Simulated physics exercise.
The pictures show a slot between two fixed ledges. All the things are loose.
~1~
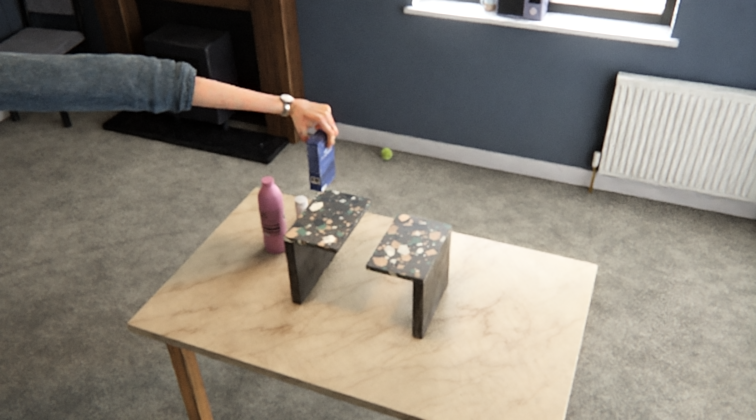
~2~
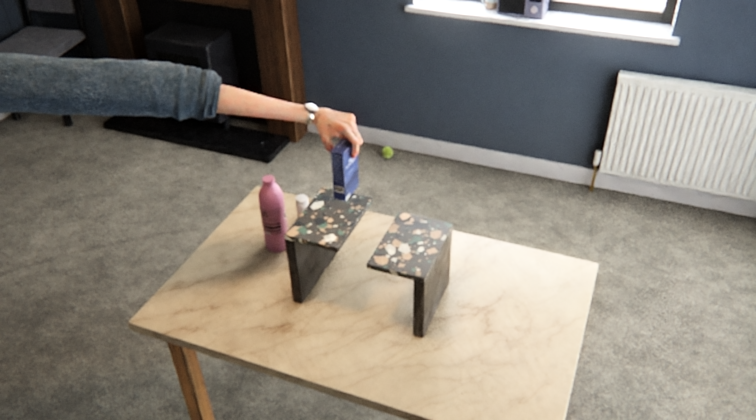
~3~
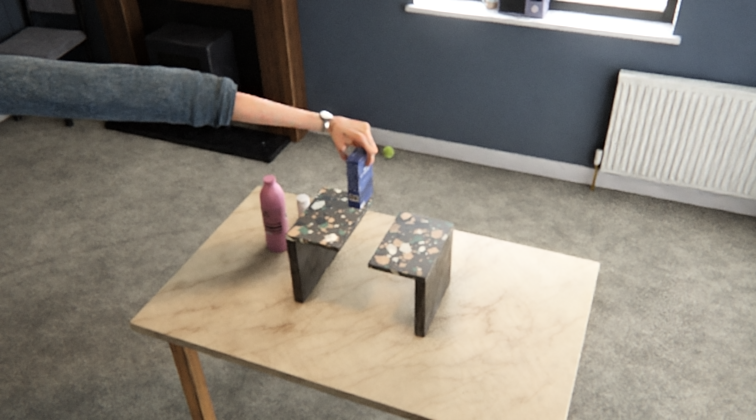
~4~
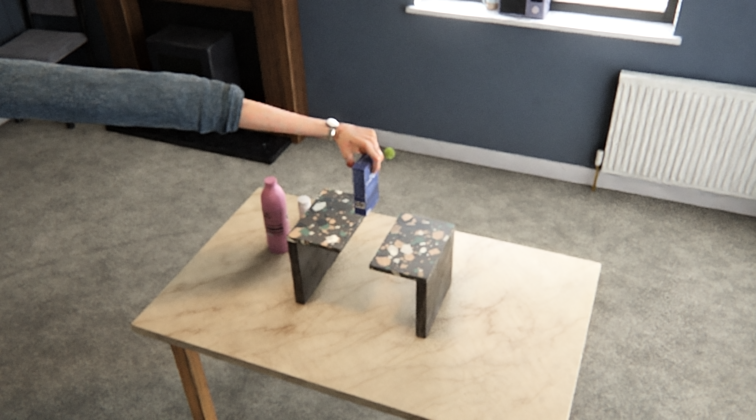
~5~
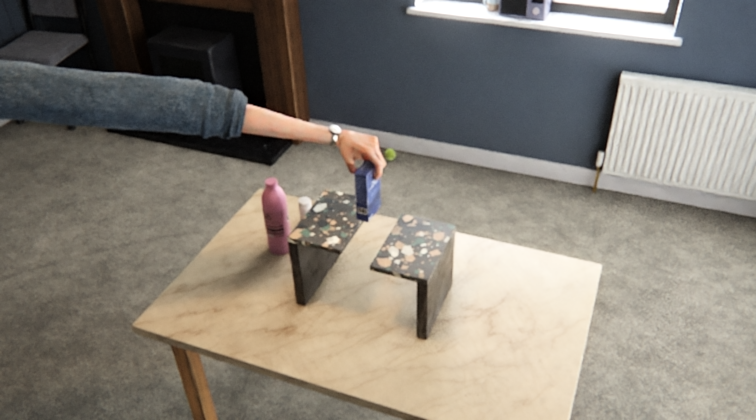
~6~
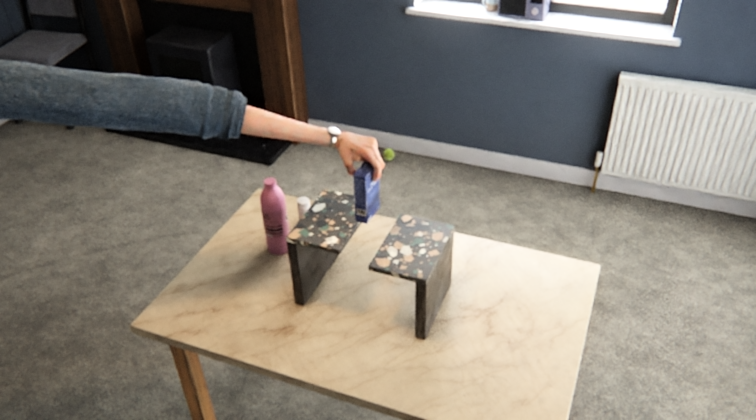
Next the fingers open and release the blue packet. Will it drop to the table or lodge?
In the end the packet reaches the table.
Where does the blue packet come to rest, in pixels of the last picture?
Around (371, 274).
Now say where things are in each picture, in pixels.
Being brought over the gap; blue packet (321, 160); pink bottle (272, 214), in the first picture.
Being brought over the gap; blue packet (345, 169); pink bottle (273, 213), in the second picture.
Being brought over the gap; blue packet (360, 177); pink bottle (274, 213), in the third picture.
Being brought over the gap; blue packet (366, 184); pink bottle (275, 214), in the fourth picture.
Poised above the slot; blue packet (368, 190); pink bottle (276, 216), in the fifth picture.
Poised above the slot; blue packet (367, 192); pink bottle (275, 216), in the sixth picture.
Then, 0.20 s after the last picture, blue packet slid about its own width near (368, 221).
Then, 0.30 s after the last picture, blue packet slid well along near (371, 272).
At rest, moved from the start, blue packet; the other 2 in place. Seen from the same camera at the end, blue packet near (371, 274). The packet drops through.
